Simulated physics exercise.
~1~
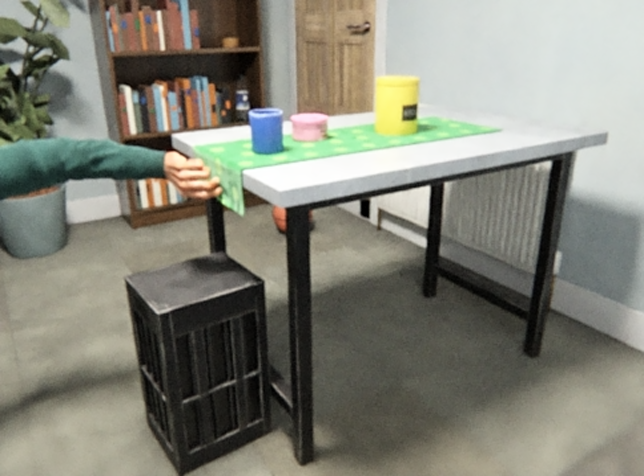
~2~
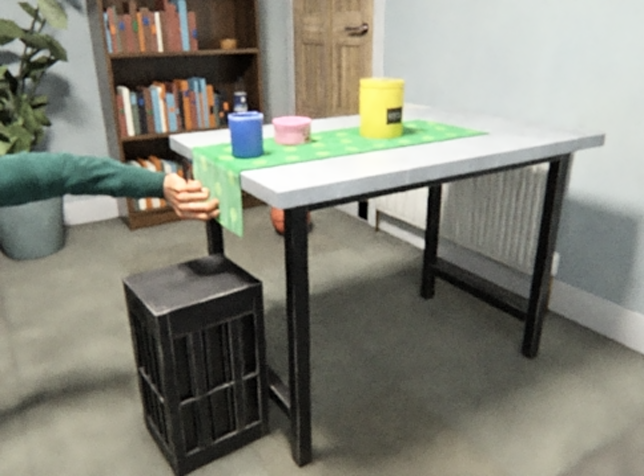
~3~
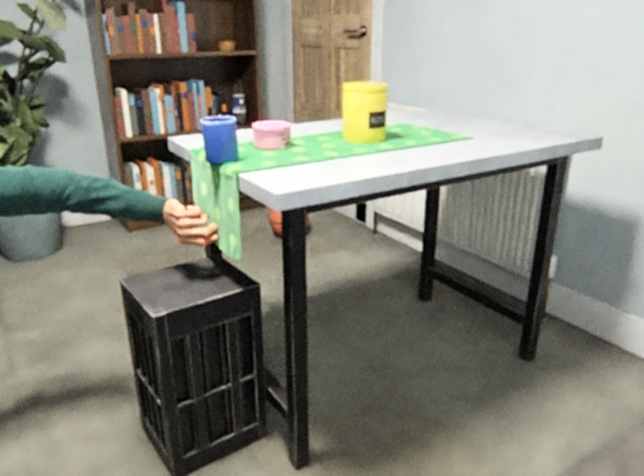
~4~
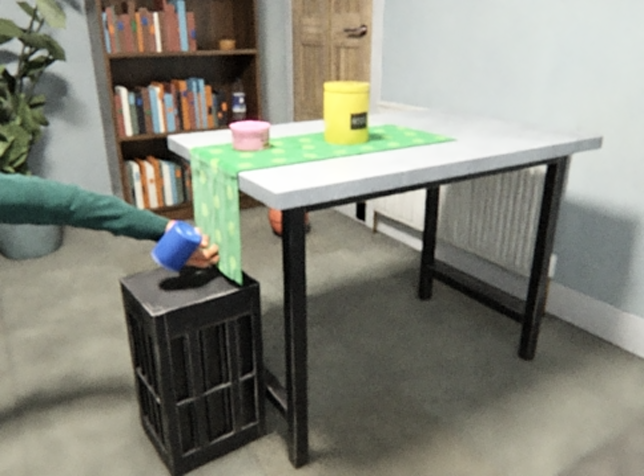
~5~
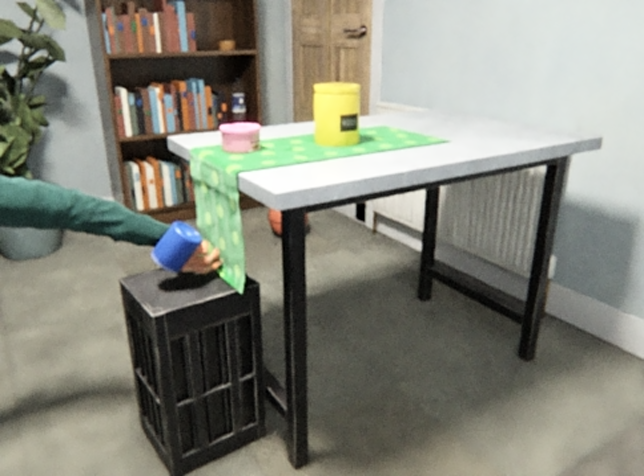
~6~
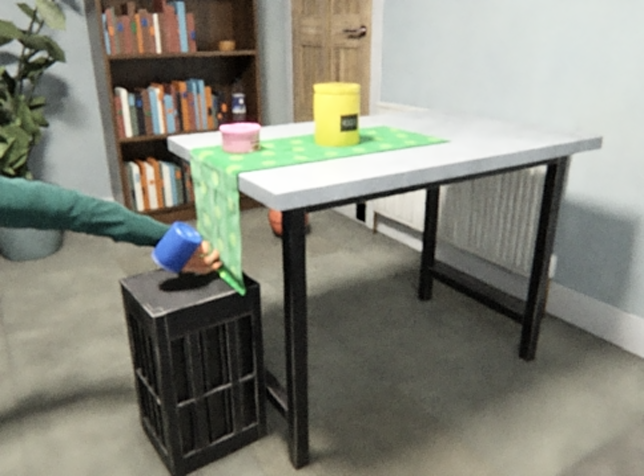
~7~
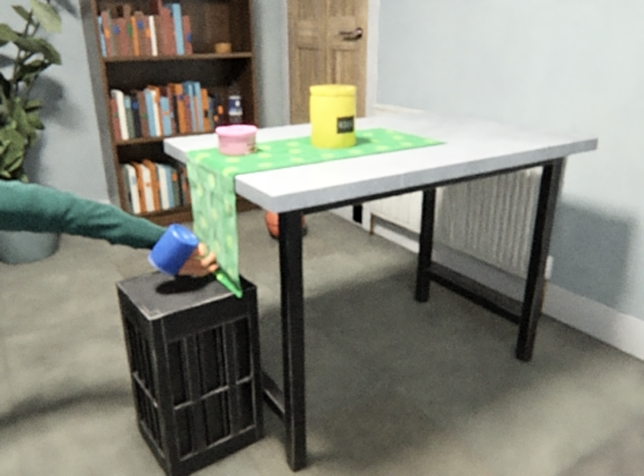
A hand slowly pulled a green tablecloth down over the end of a desk, carrying a blue mug, pink tub and yellow canister along, until the mug tipped off above the black crate while the tub and canister stayed on the desk.
